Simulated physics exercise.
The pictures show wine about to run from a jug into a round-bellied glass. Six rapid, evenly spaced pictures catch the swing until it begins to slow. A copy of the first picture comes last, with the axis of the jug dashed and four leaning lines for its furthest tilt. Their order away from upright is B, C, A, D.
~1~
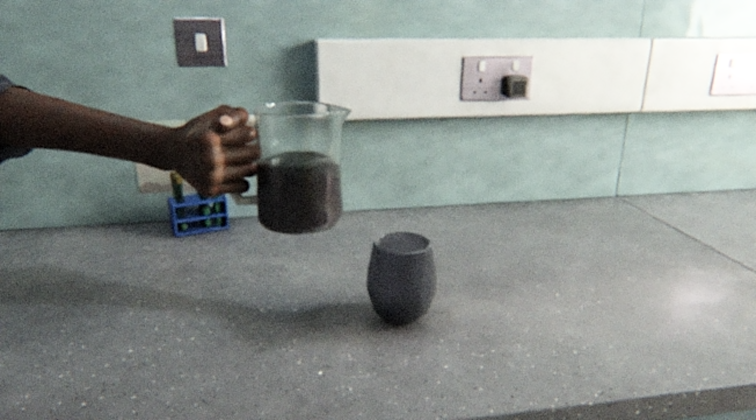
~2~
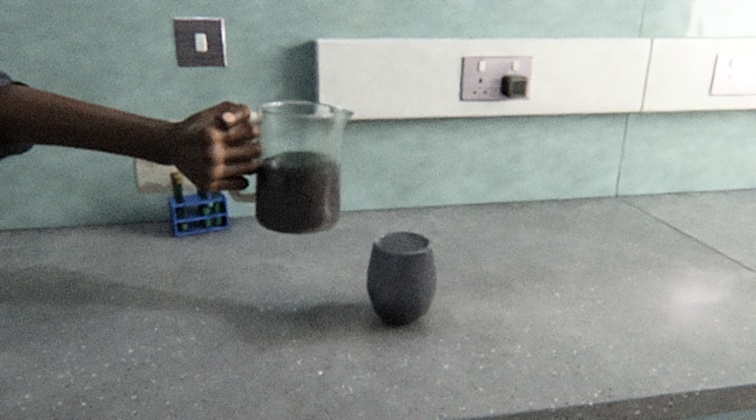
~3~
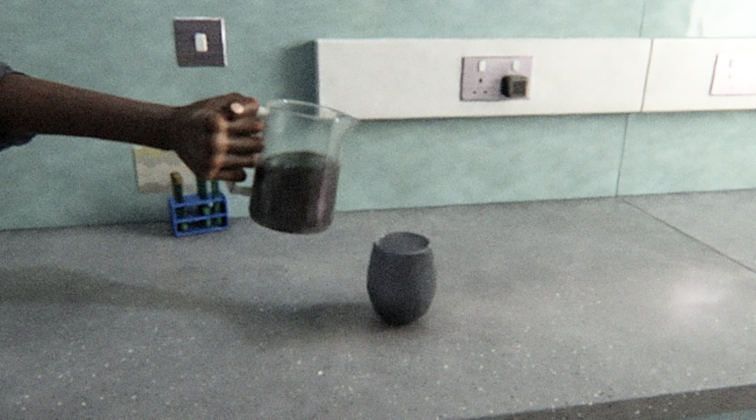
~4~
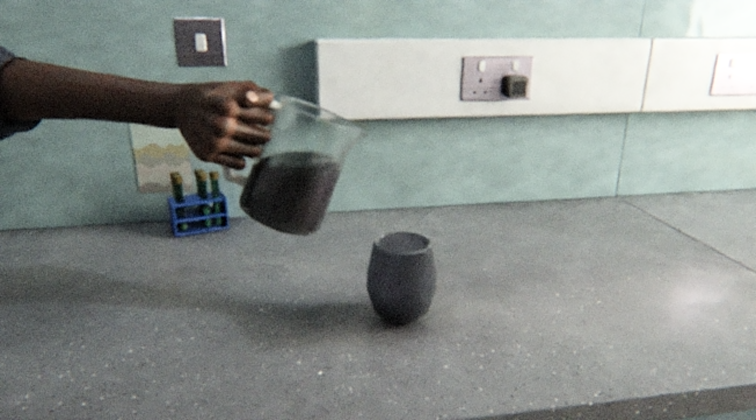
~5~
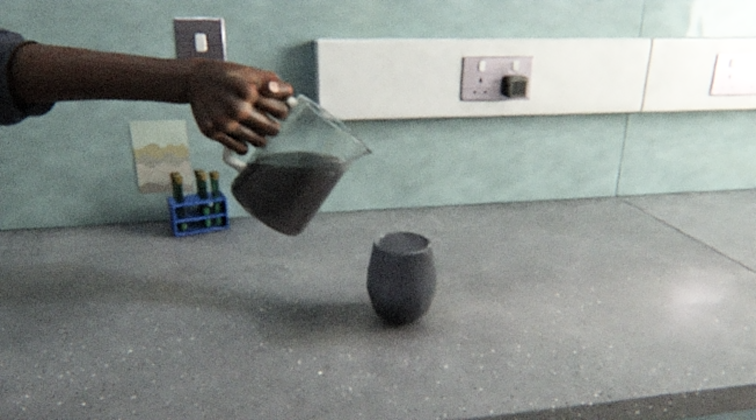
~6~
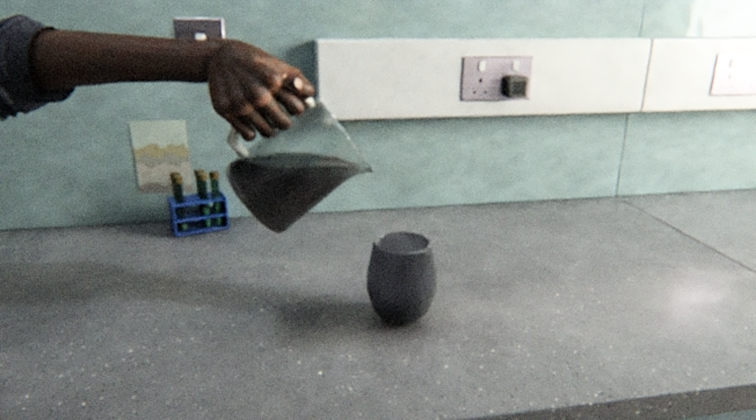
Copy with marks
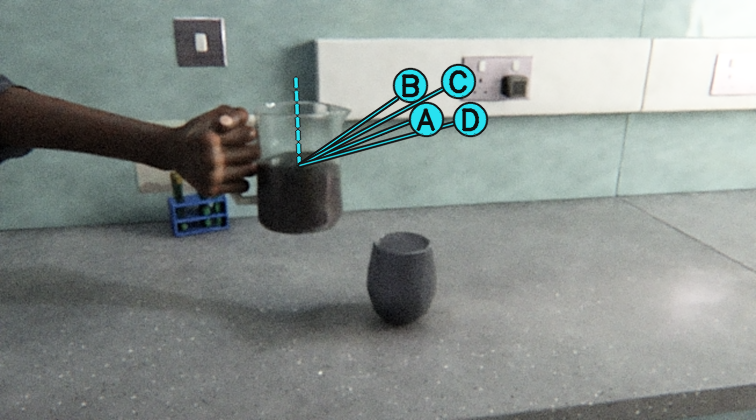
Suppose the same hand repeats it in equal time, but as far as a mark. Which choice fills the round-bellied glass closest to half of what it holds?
D works best here.
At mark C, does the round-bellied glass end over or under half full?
Under.
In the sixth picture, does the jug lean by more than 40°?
Yes, it does.
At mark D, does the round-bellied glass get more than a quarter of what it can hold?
Yes, it does.
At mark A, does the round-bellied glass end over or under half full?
Under half.
On the marked copy, A at (408, 122); B at (397, 98); C at (443, 88); D at (453, 123).
Choosing A, the round-bellied glass ends with about 35 % of what it can hold.
Choosing B, the round-bellied glass ends with about 8 % of what it can hold.
Choosing C, the round-bellied glass ends with about 20 % of what it can hold.
Choosing D, the round-bellied glass ends with about 51 % of what it can hold.
